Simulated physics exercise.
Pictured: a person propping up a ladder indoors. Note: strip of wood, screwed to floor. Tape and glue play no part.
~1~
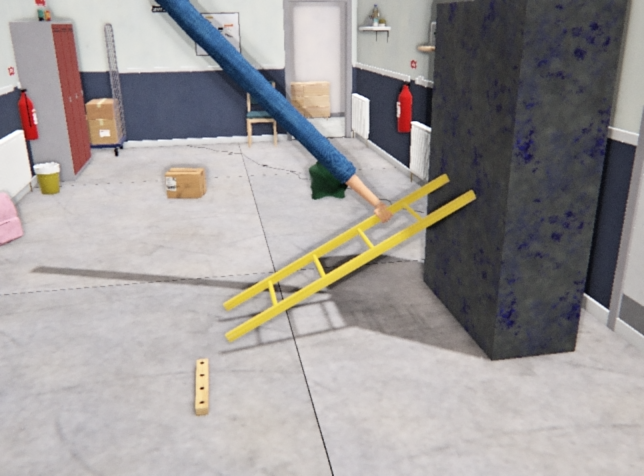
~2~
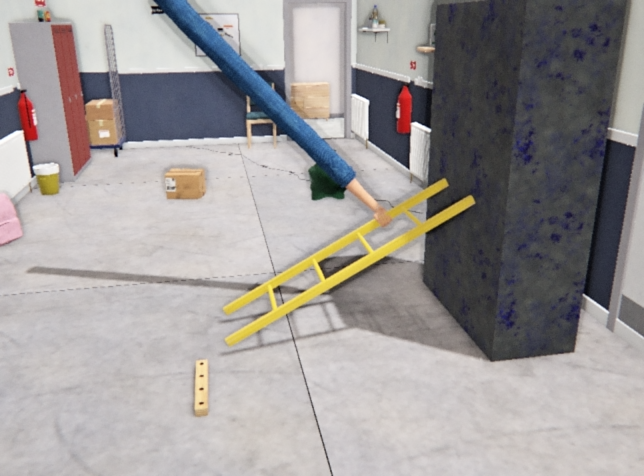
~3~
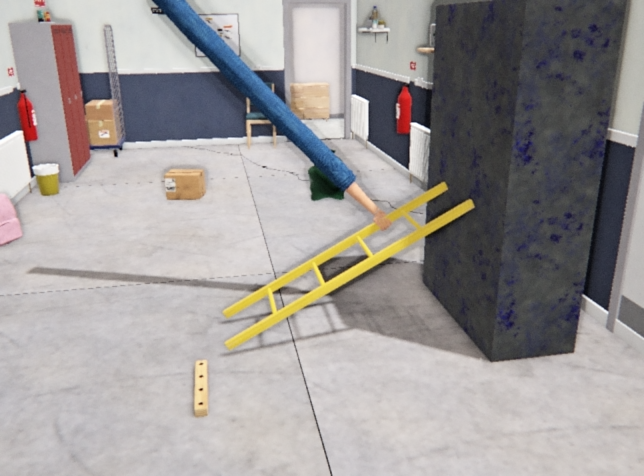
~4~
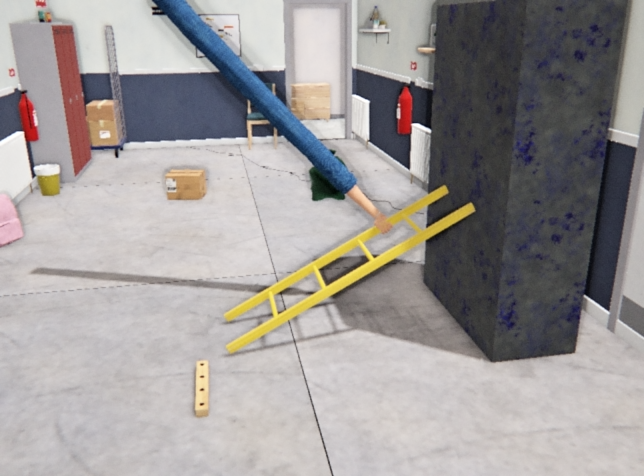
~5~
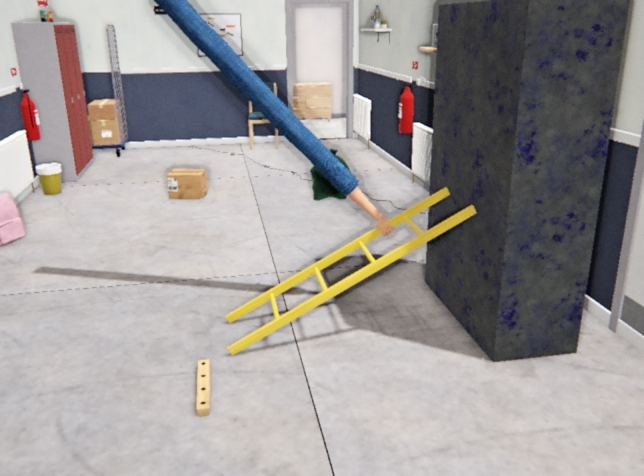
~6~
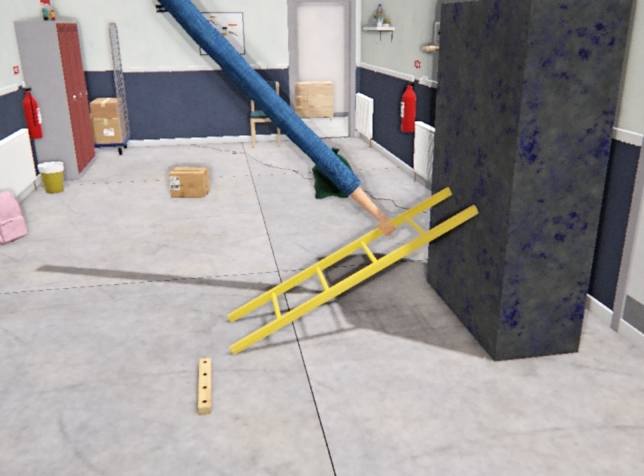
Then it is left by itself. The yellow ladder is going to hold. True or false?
False.
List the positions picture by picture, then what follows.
The first frame shows still on the way; yellow ladder (343, 254); batten (202, 385).
The second frame shows still on the way; yellow ladder (342, 258); batten (202, 386).
The third frame shows still on the way; yellow ladder (342, 262); batten (201, 387).
The fourth frame shows still on the way; yellow ladder (343, 265); batten (202, 387).
The fifth frame shows still on the way; yellow ladder (344, 267); batten (204, 386).
The sixth frame shows in place, still held; yellow ladder (346, 267); batten (205, 385).
Then, 0.30 s after the last picture, yellow ladder tipped 8° from how it was near (339, 282).
Then, 0.42 s after the last picture, yellow ladder tipped 19° from how it was near (333, 305).
Then, 0.50 s after the last picture, yellow ladder tipped 28° from how it was near (331, 325).
At rest, the yellow ladder slips down, near (331, 324).
